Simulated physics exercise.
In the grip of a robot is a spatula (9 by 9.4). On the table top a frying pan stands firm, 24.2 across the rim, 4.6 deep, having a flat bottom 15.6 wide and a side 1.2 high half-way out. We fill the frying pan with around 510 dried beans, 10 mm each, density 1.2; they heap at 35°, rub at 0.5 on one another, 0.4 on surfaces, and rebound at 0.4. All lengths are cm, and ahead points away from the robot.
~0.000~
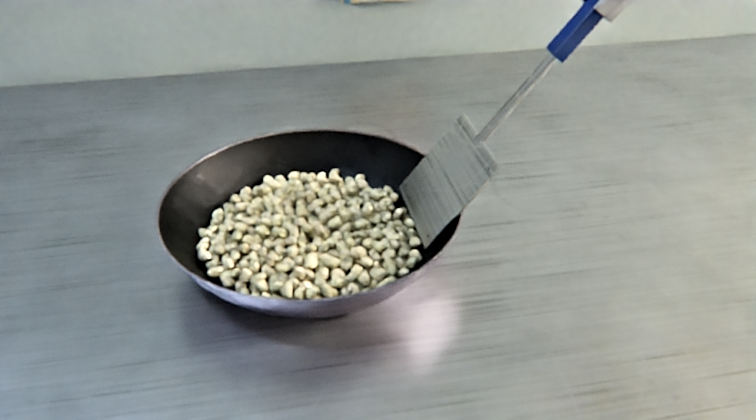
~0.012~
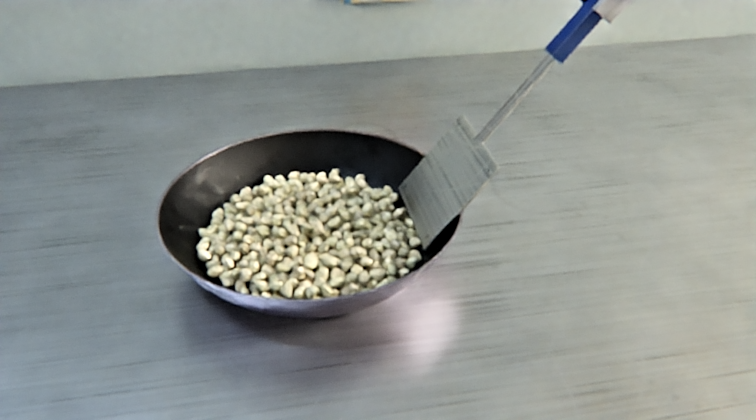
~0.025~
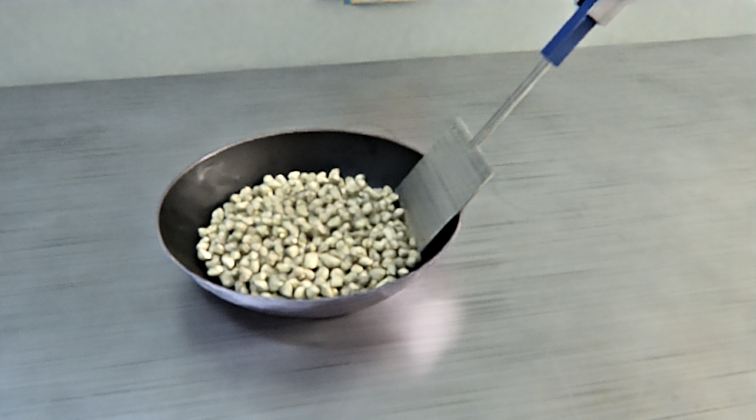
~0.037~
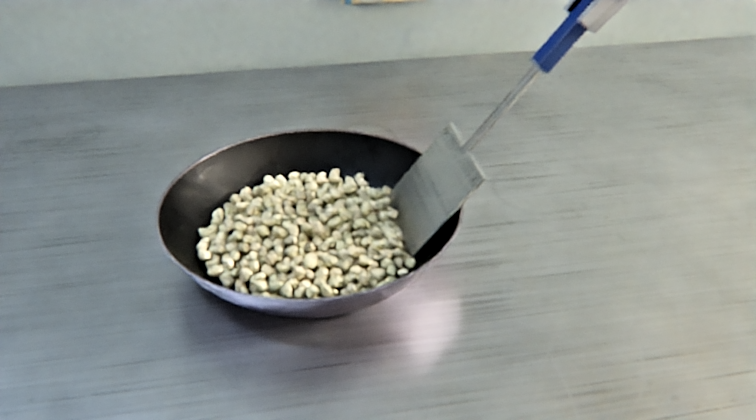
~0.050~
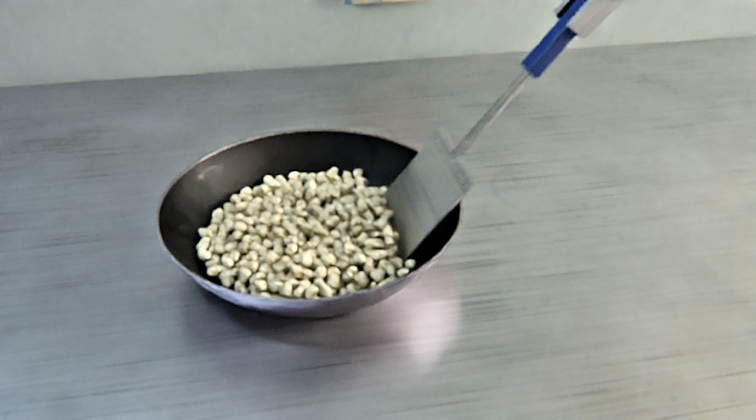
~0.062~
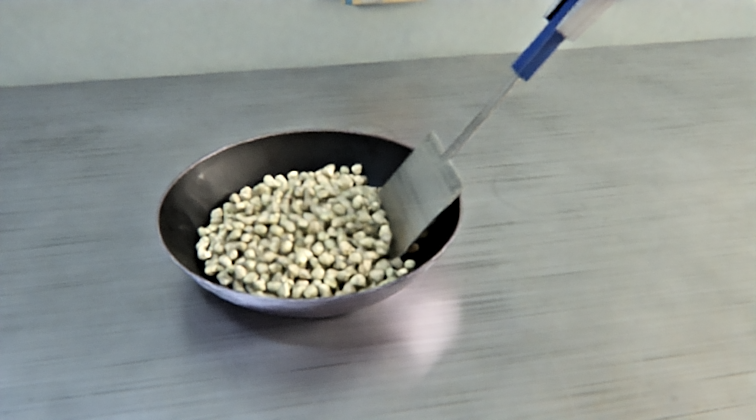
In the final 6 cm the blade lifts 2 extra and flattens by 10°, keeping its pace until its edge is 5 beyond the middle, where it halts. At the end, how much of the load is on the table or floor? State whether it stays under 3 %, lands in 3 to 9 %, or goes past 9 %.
It stays under 3 %.
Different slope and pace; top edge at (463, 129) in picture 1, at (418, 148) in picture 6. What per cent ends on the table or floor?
Some 5 percent ends up on the table or floor.
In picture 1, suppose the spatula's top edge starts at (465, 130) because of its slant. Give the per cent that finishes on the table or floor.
0 percent or thereabouts.
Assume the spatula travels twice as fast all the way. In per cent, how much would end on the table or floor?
Roughly 10 per cent, I'd say.
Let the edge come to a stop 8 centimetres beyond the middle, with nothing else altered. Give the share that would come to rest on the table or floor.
Result: Approx. 15 %.
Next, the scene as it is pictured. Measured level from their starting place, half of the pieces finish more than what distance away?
It comes to some 4 cm.
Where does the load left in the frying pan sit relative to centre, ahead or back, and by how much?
It sits some 4.5 centimetres ahead of centre.
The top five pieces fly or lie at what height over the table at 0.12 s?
About 5 cm.
By 0.12 s, sloping 52°, highest piece 7 above the table; 513 in the frying pan.
By 0.18 s, sloping 47°, highest piece 8 above the table; 512 in the frying pan, 1 on the blade or in flight.
By 0.41 s, sloping 42°, highest piece 5 above the table; 510 in the frying pan, 2 on the table or floor, 1 on the blade or in flight.
By 1.46 s, sloping 42°, highest piece 5 above the table; 510 in the frying pan, 3 on the table or floor.
Final count, 510 in the frying pan, 3 on the table or floor. That is 1 % on the table or floor.
